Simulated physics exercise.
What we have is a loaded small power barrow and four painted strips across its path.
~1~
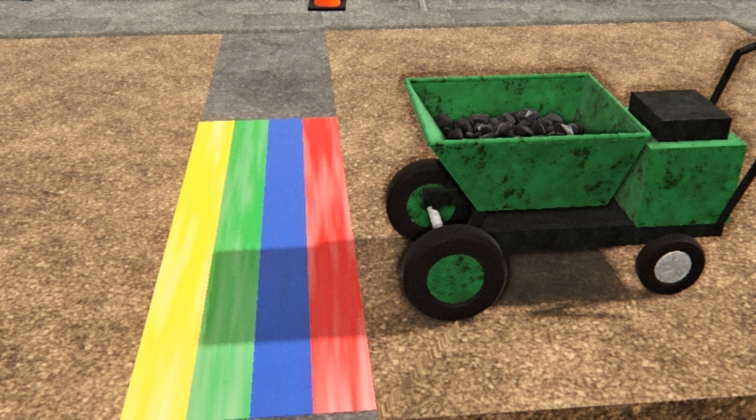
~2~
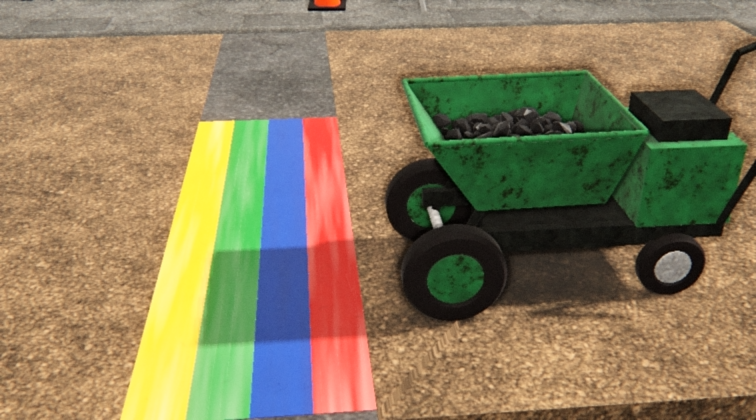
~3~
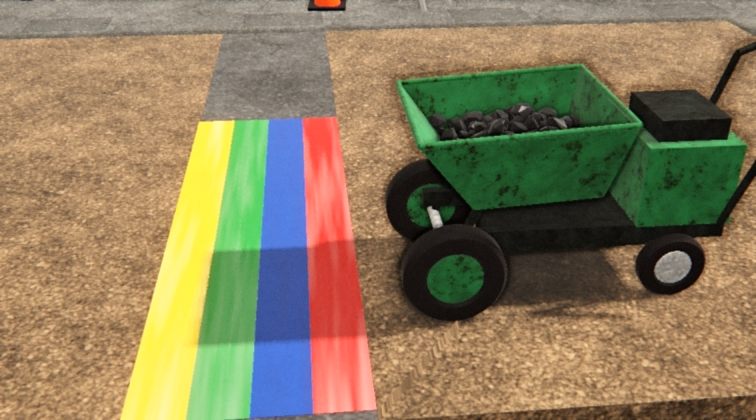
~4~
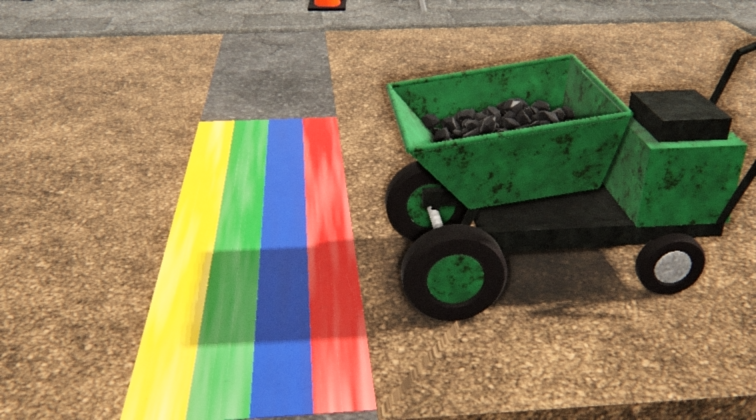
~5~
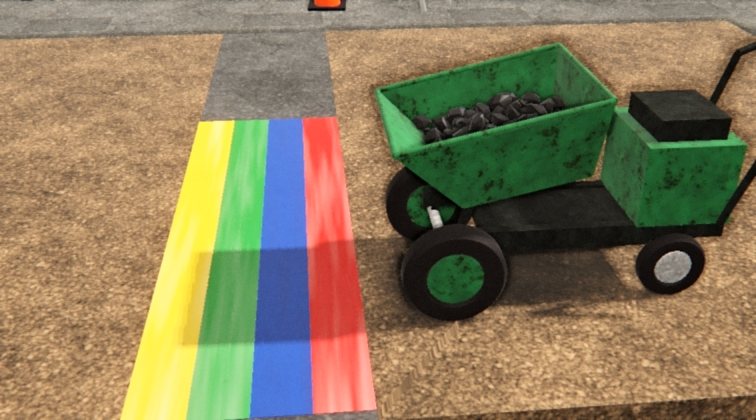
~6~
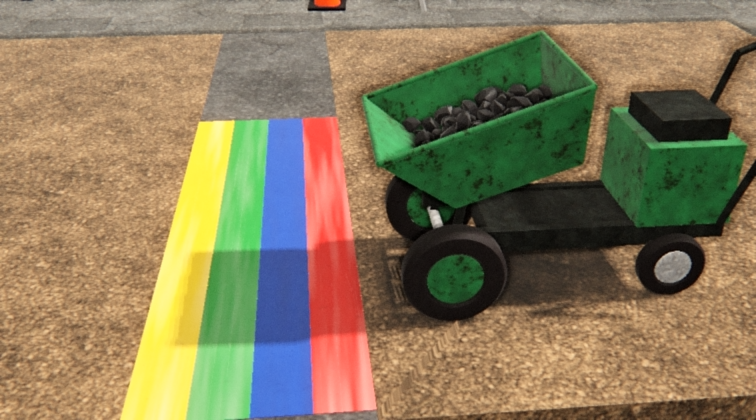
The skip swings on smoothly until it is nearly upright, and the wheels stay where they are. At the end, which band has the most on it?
Most covered: The blue band.
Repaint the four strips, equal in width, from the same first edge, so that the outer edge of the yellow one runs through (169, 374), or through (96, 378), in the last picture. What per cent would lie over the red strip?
About 0 and 10 per cent.
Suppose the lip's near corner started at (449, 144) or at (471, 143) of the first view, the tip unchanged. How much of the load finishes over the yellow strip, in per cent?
About 10 and 10 per cent.
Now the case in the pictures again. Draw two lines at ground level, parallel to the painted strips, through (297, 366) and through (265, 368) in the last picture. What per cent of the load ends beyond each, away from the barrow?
The first gives 80 %, the second 60 %.
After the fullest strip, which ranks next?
The runner-up: The green strip.
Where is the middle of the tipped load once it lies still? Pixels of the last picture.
At about (260, 279).
Shortly afterwards, skip tipped steeply; the whole lot in the skip.
Next, skip tipped right over; all but a few in the skip; a little over the blue strip; only a few over the green strip.
Some moments later, skip tipped right over; near a quarter in the skip; near a third over the blue strip; near a quarter over the green strip; a little over the yellow strip; only a few off the paint.
In the end, skip tipped right over; a little over the red strip; near half over the blue strip; near a third over the green strip; a little over the yellow strip; only a few off the paint.
